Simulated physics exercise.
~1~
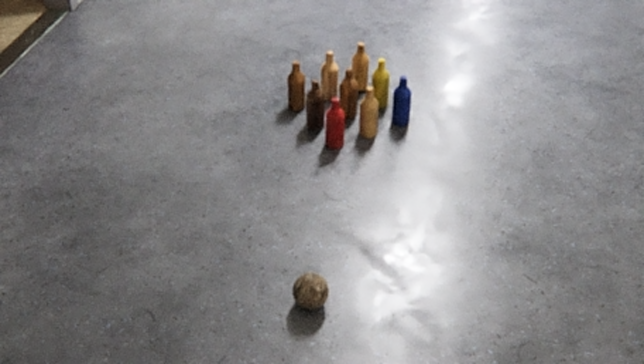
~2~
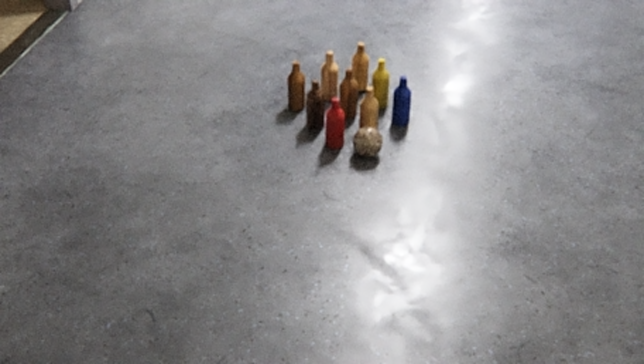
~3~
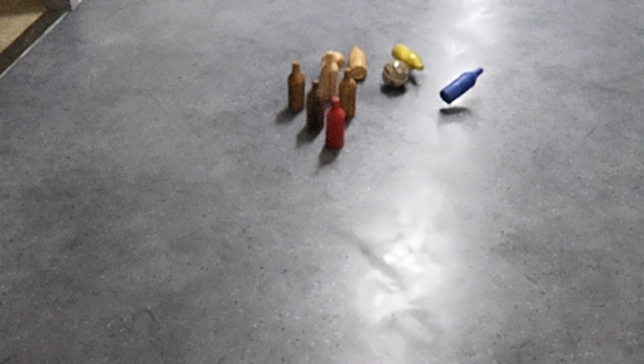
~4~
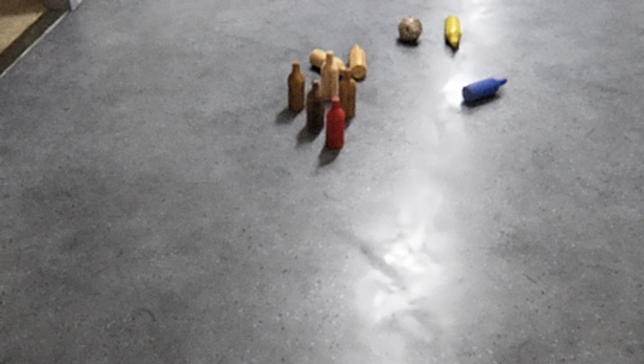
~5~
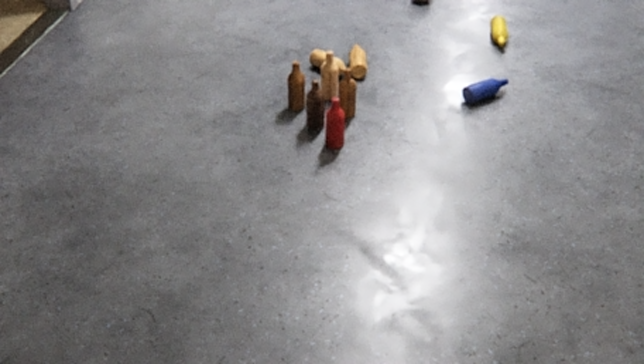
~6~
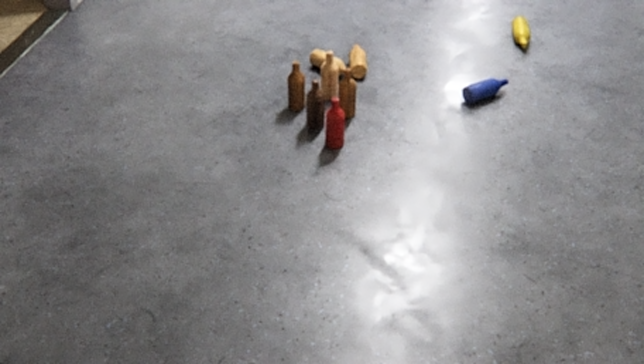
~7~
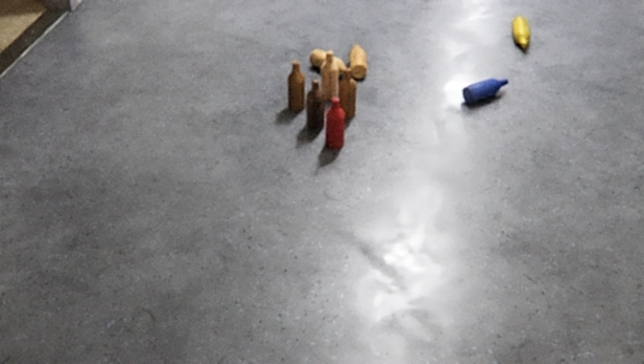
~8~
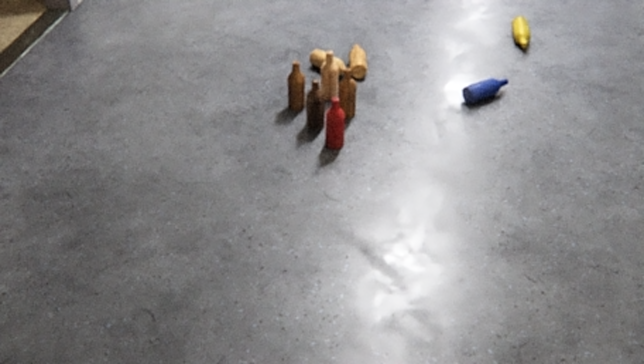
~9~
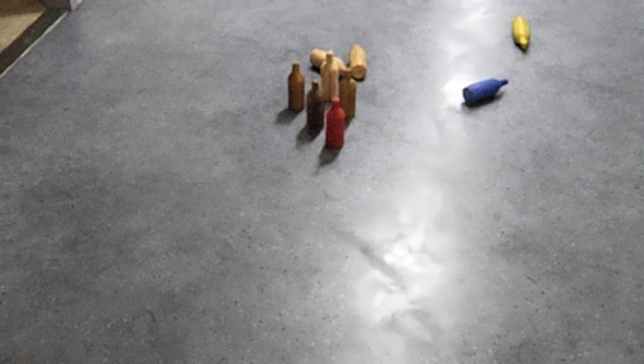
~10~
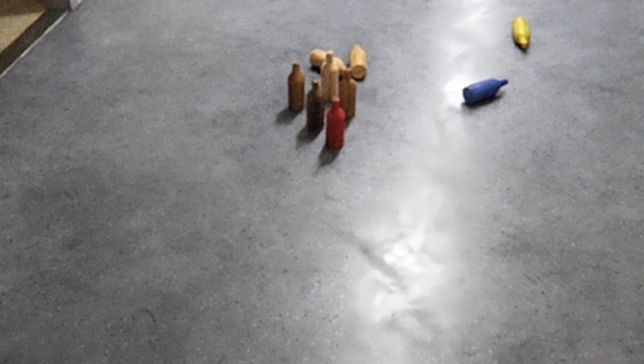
A ball rolls into the standing skittles, topples four, and leaves the red one upright.
